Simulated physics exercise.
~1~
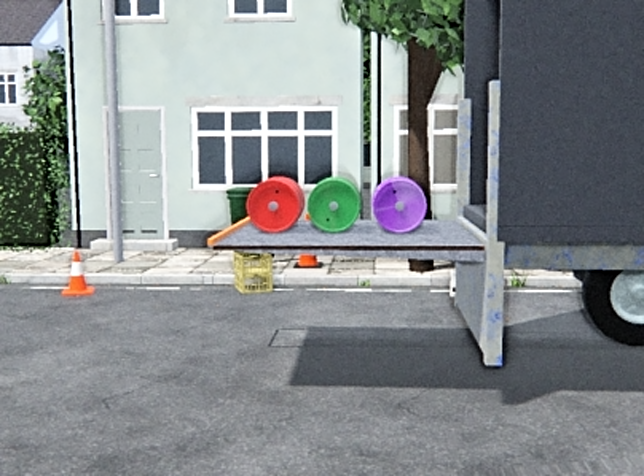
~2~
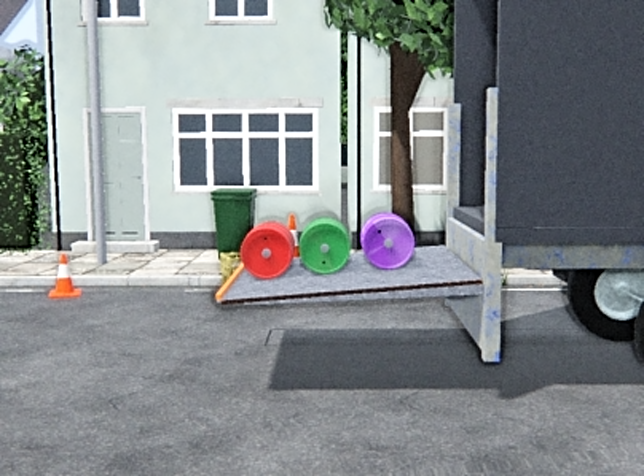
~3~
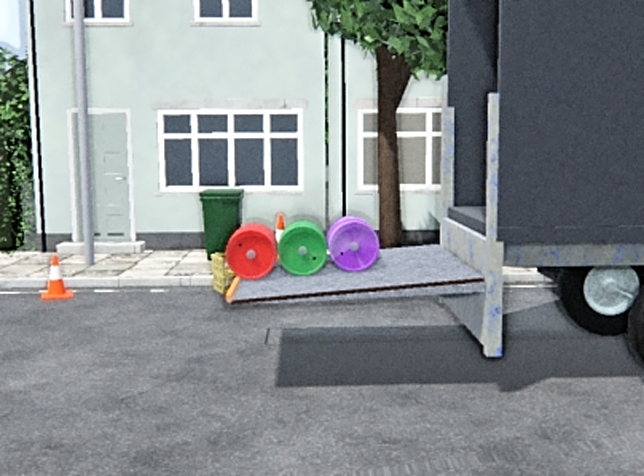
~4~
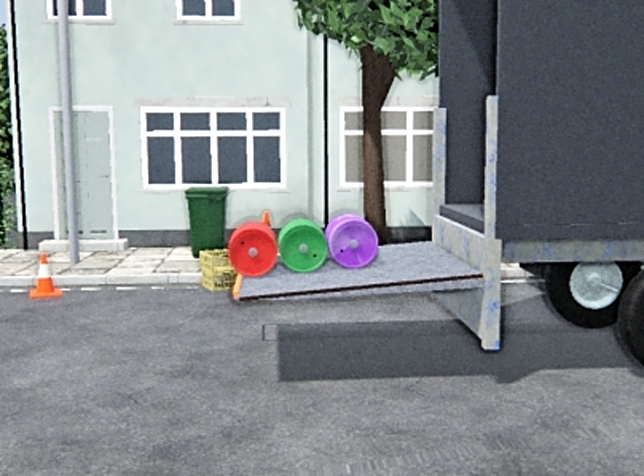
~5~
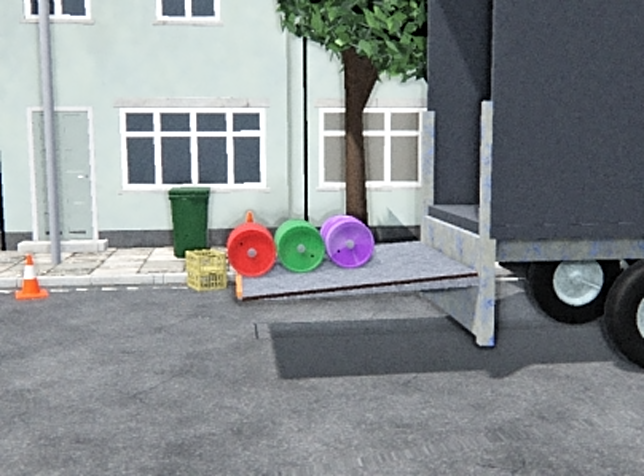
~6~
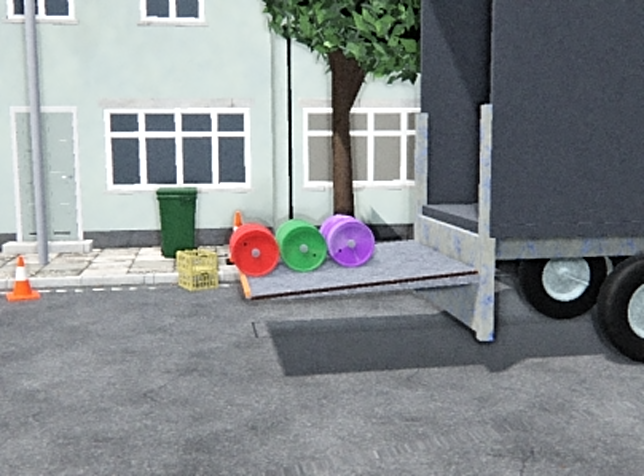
On a street outside a pale green house, a lift platform behind a truck lowers a little and tips down to the left, and red, green and purple kegs roll left, coming to rest in a touching row against the orange flap at its outer edge.
